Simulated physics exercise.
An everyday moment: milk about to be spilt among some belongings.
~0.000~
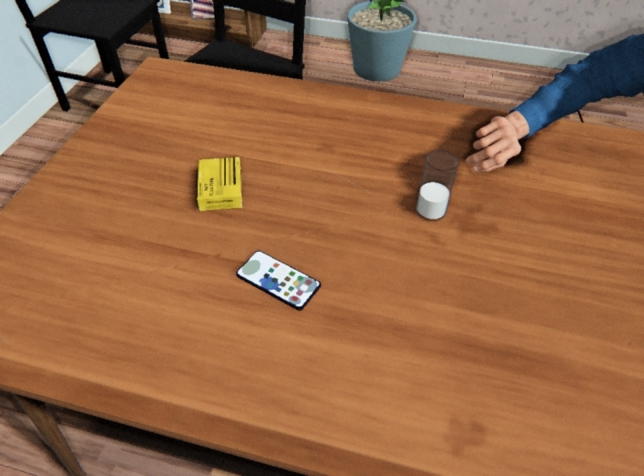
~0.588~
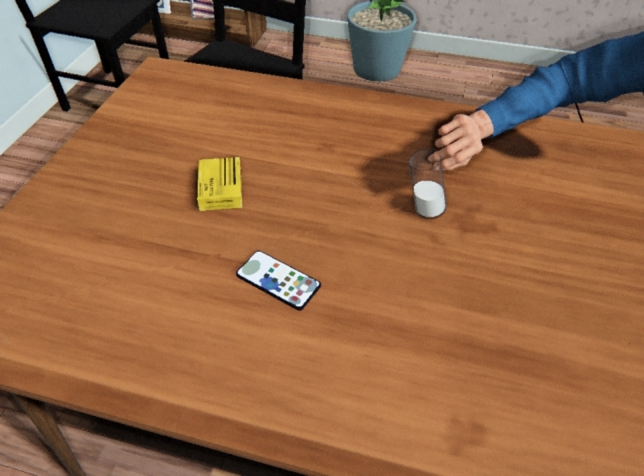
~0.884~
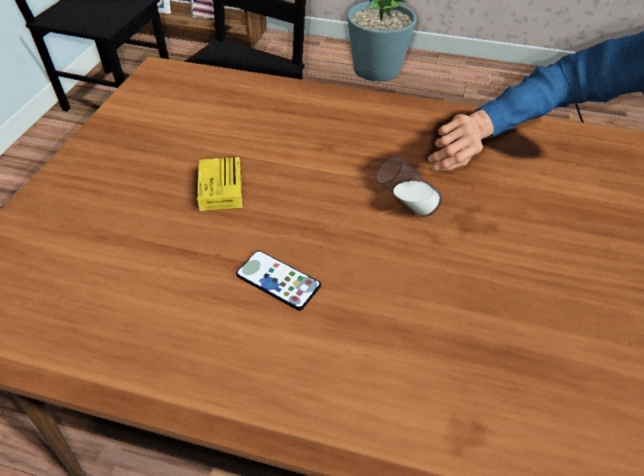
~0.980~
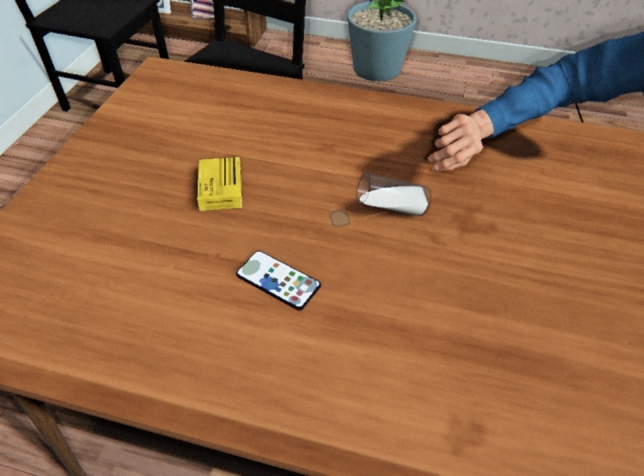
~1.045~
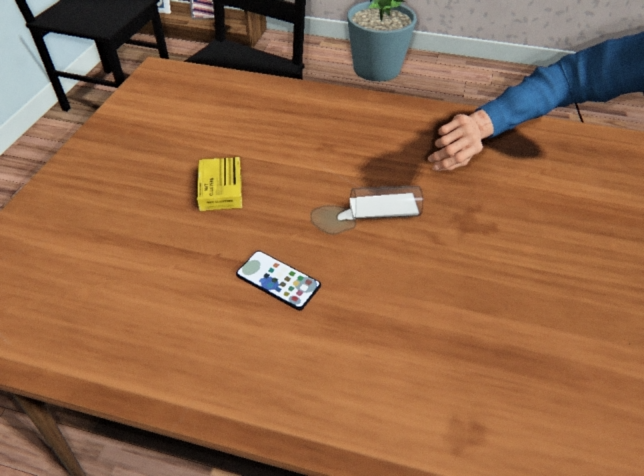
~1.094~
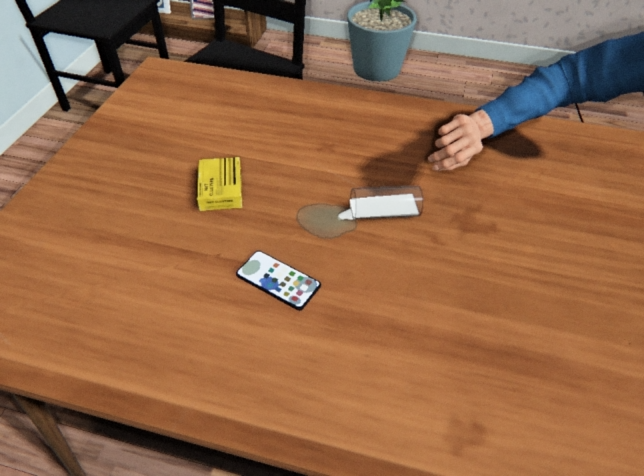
A hand in a blue sleeve moves left across a wooden table and knocks over a glass of milk, which tips leftward onto its side; a puddle then spreads from its mouth, near a phone and a yellow packet.
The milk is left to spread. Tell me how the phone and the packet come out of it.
The phone is reached; the packet is reached.
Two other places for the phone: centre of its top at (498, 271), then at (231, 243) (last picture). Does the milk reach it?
One: It remains untouched. Two: It ends up in the puddle.
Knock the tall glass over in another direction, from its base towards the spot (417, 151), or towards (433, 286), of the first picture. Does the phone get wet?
In the first try it remains untouched; in the second it escapes.
Around 1.5 s, the puddle covers about as much as a plate; the phone is soaking at its edge; the packet is soaking at its edge.
Around 3.6 s, the puddle covers about as much as a tray; the phone is soaking at its edge; the packet is soaking at its edge.
